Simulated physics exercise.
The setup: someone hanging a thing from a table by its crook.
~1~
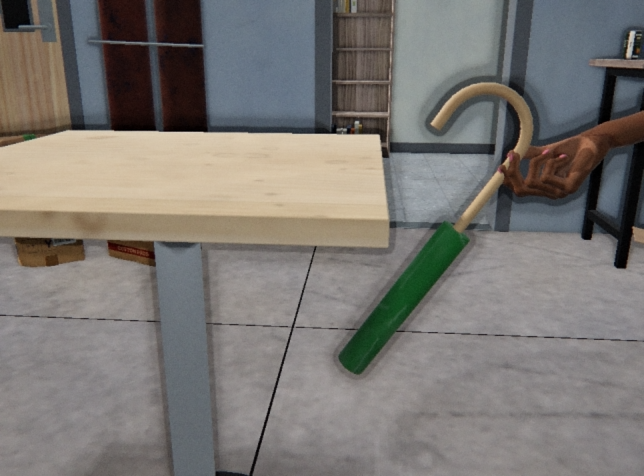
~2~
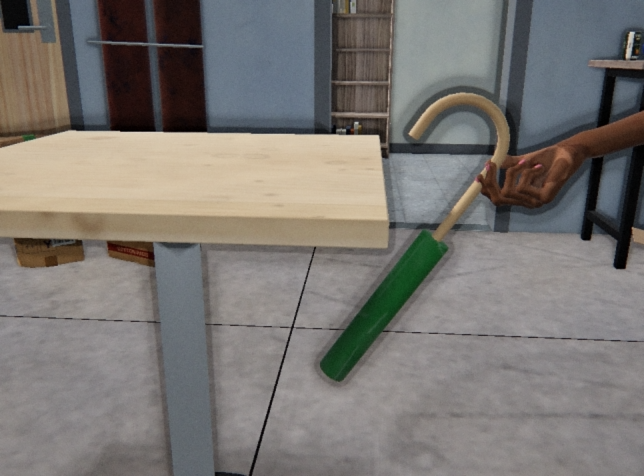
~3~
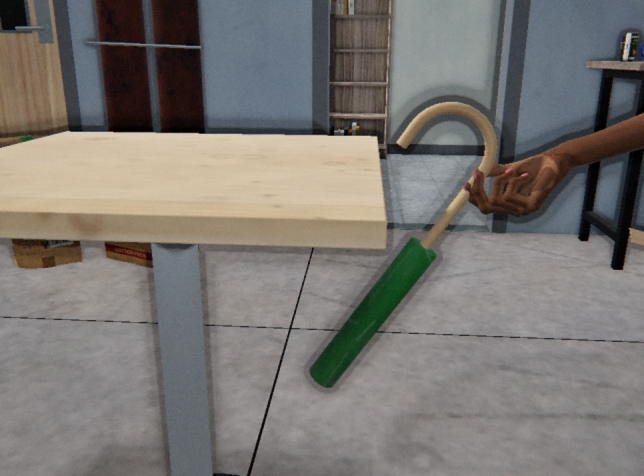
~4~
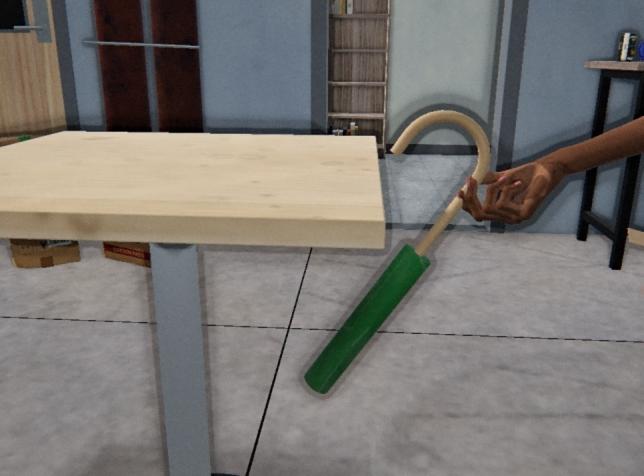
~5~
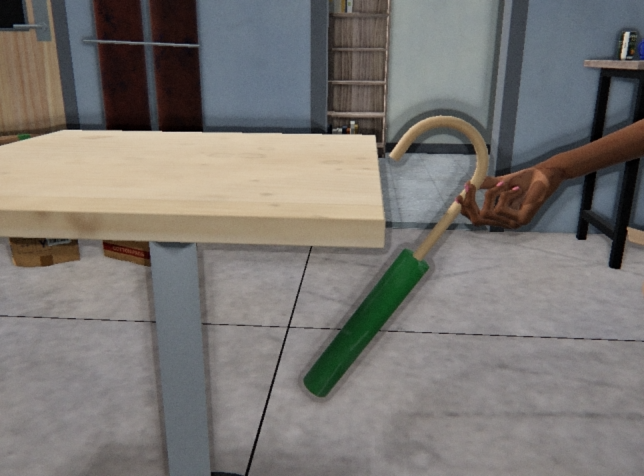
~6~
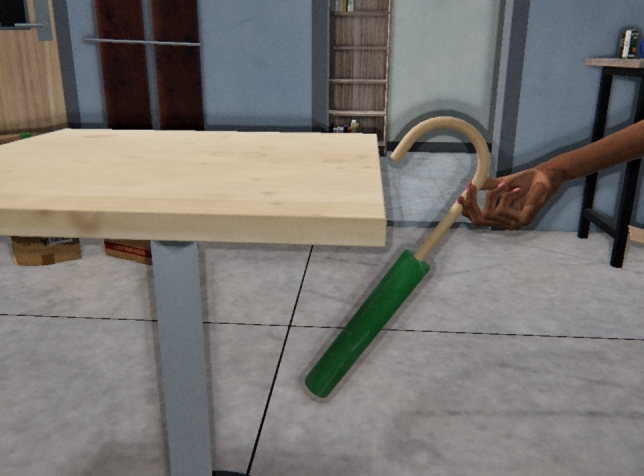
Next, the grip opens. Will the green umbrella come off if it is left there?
It is going to go down from there.
Then, 0.40 s past the last view, green umbrella in the air near (428, 450).
Then, 0.84 s past the last view, green umbrella come down.
Finally, the green umbrella drops past the edge.
